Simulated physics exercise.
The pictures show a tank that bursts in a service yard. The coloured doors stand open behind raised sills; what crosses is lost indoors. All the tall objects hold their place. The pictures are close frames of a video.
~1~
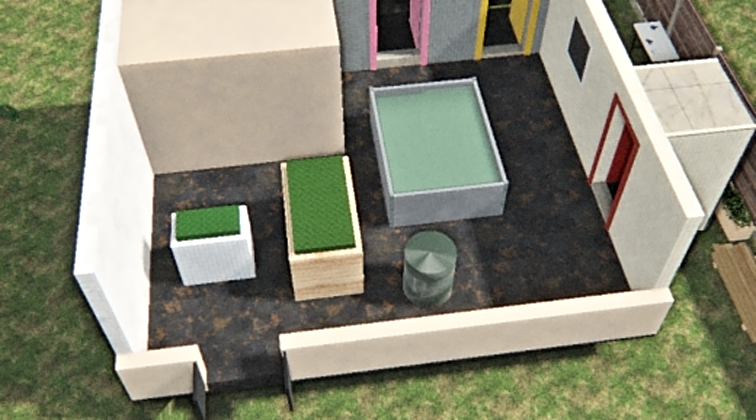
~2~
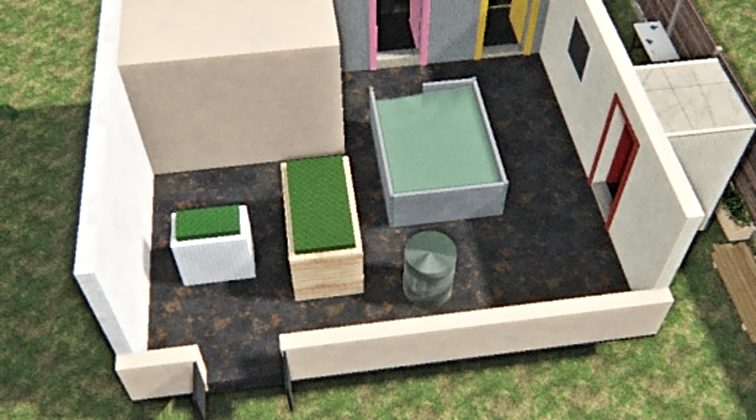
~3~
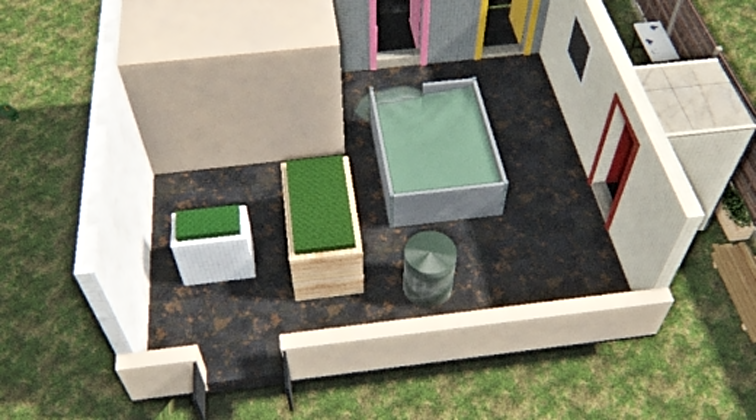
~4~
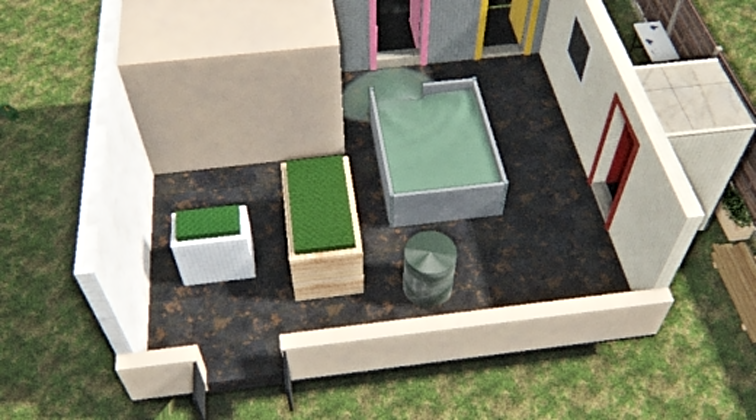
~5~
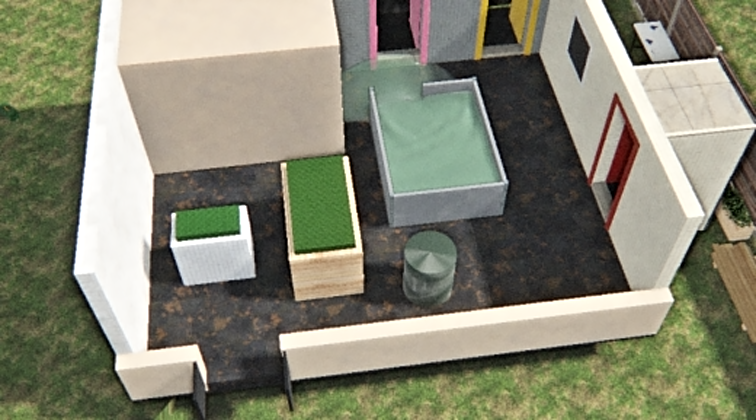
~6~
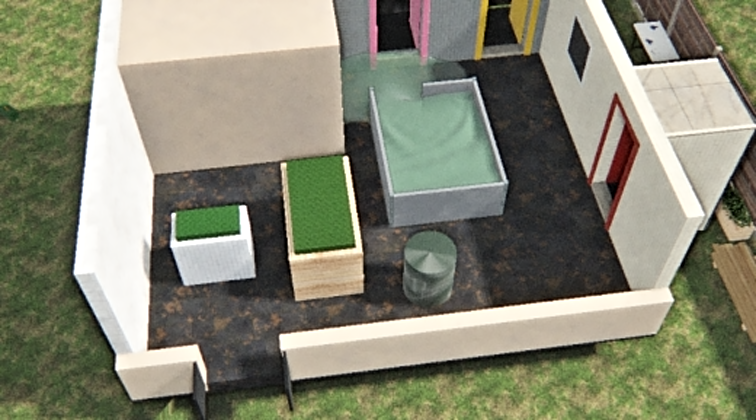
Service yard with a grey tank of green water, its far wall giving way and water spreading behind toward the pink-framed doorway.
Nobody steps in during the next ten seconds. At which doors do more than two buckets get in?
The red door holds within the limit; the pink door floods; the yellow door floods.
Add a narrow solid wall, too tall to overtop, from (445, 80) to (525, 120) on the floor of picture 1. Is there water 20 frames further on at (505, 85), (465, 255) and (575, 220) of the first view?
In turn: Wet, free of water, no water.
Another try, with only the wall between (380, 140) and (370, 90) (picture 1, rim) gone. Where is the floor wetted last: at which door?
I say the red door.
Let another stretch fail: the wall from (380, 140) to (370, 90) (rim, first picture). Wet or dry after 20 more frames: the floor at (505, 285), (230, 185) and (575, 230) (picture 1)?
In turn: Not flooded, awash, dry.
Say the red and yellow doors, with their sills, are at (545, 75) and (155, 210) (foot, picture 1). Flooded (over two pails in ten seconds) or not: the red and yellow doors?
Red passes that mark; yellow is under.
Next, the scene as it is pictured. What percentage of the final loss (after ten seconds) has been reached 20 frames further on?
Some 70 per cent.
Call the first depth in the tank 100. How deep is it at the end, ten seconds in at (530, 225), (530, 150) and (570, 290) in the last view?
Roughly 14, 8 and 16 per cent, in turn.
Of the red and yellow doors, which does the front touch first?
It is the yellow one.
A moment on, water covers 10 % of the floor; the red door not reached, the pink door over two buckets in, the yellow door wet at the sill, nothing in.
Next, water covers 20 % of the floor; the red door not reached, the pink door far over two buckets in, the yellow door wet at the sill, nothing in.
Then, water covers 40 % of the floor; the red door wet at the sill, nothing in, the pink door far over two buckets in, the yellow door under two buckets in.
Later, water covers 80 % of the floor; the red door wet at the sill, nothing in, the pink door far over two buckets in, the yellow door over two buckets in.
In the end, water covers 95 % of the floor; the red door wet at the sill, nothing in, the pink door far over two buckets in, the yellow door over two buckets in.
